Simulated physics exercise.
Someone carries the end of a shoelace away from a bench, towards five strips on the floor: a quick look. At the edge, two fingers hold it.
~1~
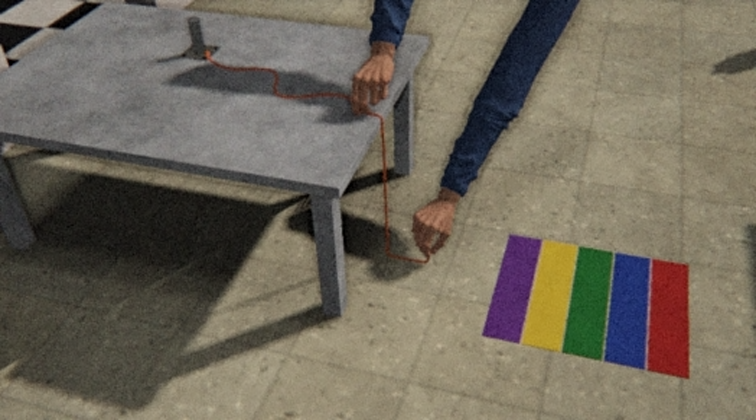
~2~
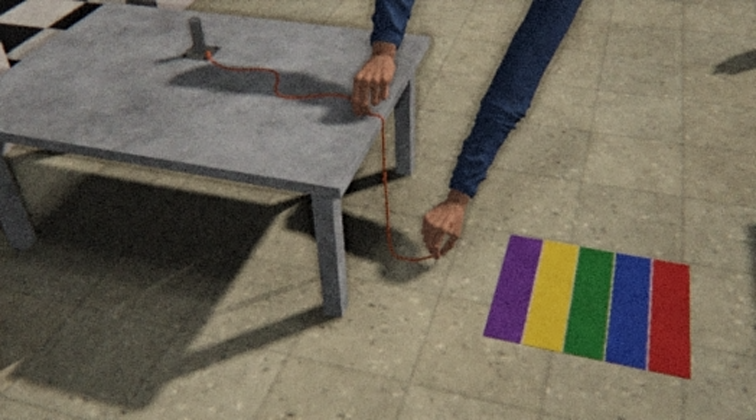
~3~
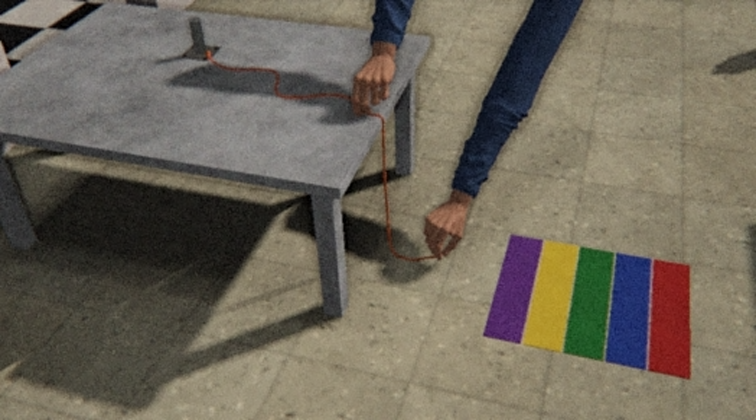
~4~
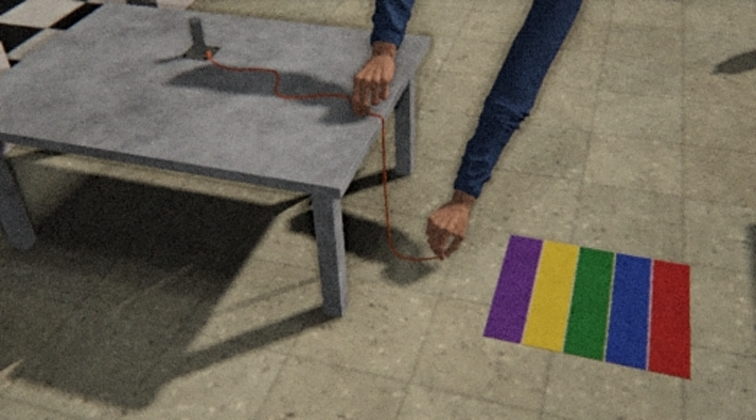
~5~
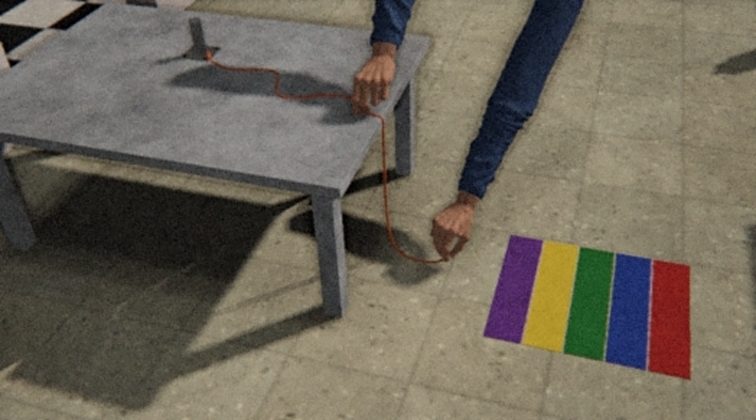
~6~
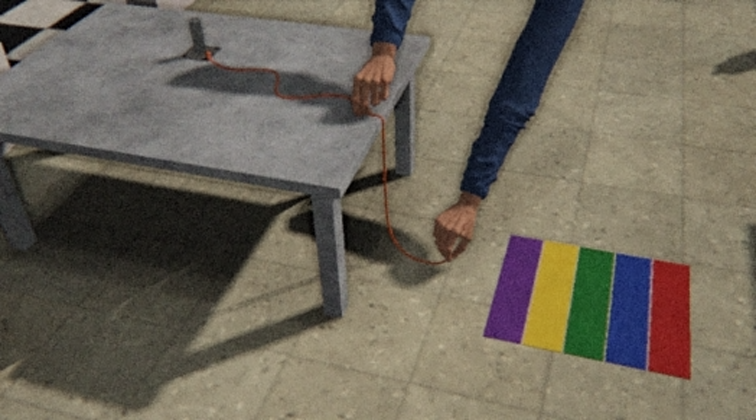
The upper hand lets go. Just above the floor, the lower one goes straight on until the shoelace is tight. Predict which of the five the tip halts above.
I expect it over the green strip.
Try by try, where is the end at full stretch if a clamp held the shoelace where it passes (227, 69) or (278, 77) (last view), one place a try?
Per try (px, approx.): (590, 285), (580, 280).
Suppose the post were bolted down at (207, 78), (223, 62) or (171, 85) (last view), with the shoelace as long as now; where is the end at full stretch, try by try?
First (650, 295), then (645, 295), then (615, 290).
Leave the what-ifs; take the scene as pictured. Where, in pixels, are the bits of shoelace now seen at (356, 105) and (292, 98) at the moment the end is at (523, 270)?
Result - first point (386, 120), second point (327, 95).
Soon after, end near (523, 270); over purple.
After that, end near (569, 279); over yellow.
At the stop, end near (598, 284); over green. The end stops over the green strip.
